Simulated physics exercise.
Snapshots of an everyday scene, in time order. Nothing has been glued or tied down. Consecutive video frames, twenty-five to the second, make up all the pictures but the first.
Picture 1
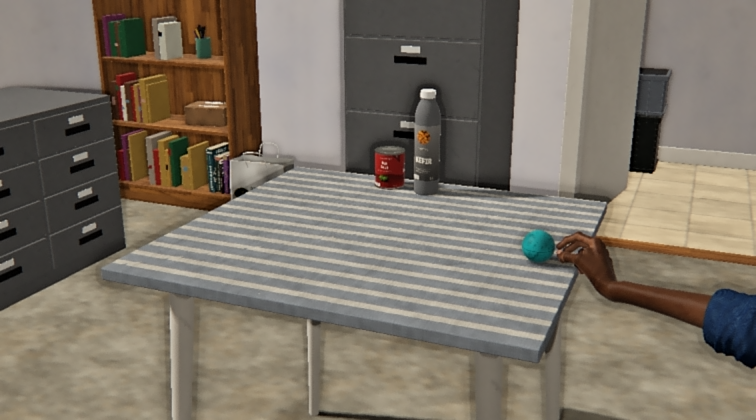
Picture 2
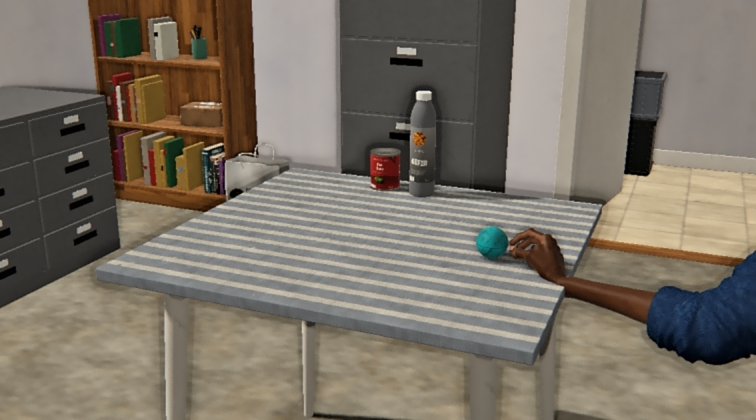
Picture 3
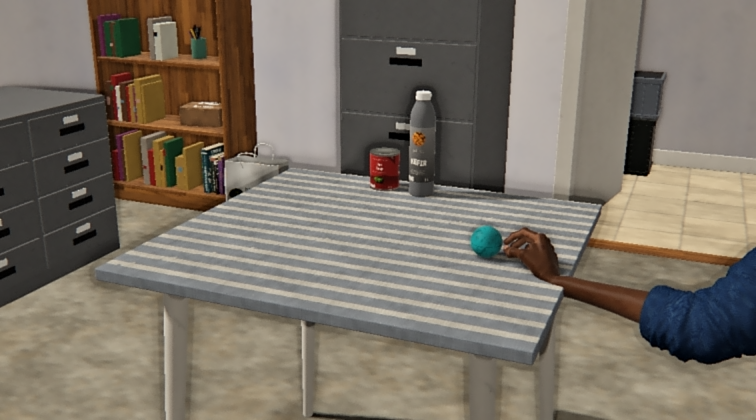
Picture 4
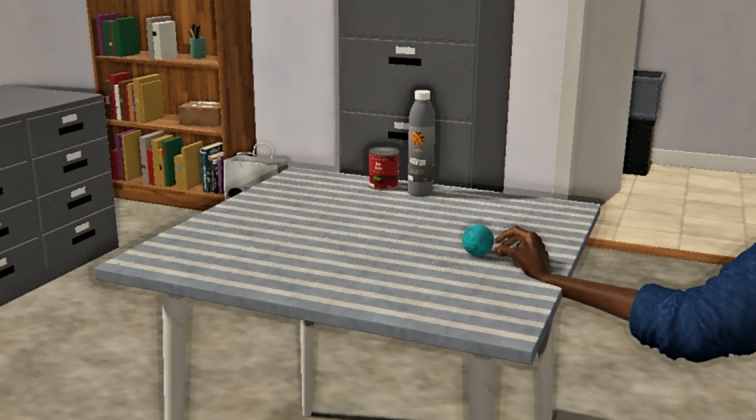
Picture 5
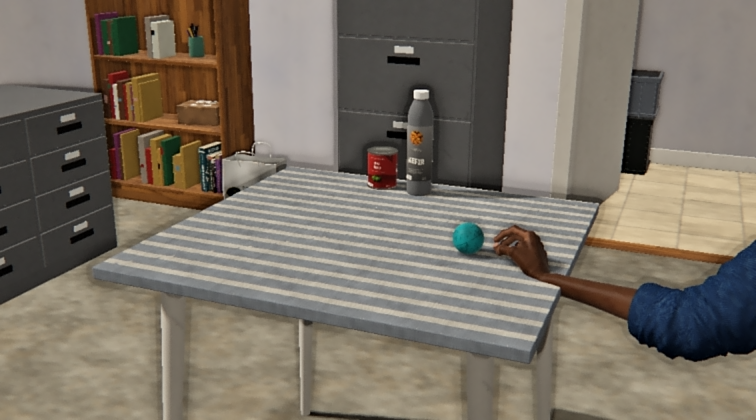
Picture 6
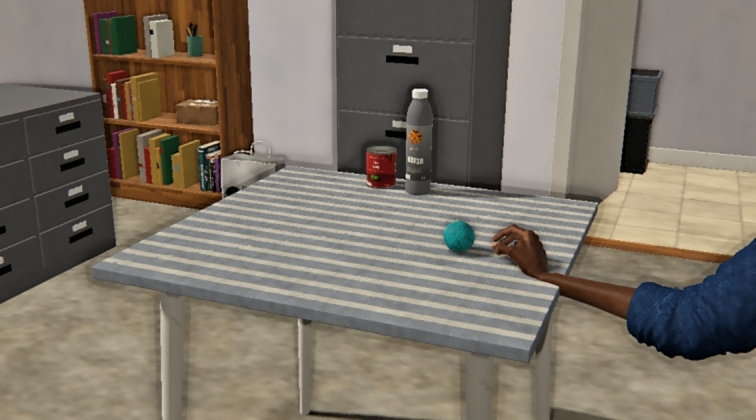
At the start, a hand reaches in from the right and touches a turquoise ball near the right edge of a striped table, with a red can and grey bottle behind. The hand moves the ball leftward across the tabletop, then stays nearly still as the ball rolls slightly farther left, away from the fingers.
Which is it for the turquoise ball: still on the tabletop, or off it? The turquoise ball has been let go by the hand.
The turquoise ball ends up on the tabletop.
Then, 0.20 s later than the last frame, turquoise ball moved well along near (423, 231).
Then, 0.50 s later than the last frame, turquoise ball moved well along near (381, 226).
Then, 0.90 s later than the last frame, turquoise ball moved well along near (344, 220).
When it is over, moved from the start, turquoise ball. End places, in pixels of the last picture, turquoise ball near (326, 218).
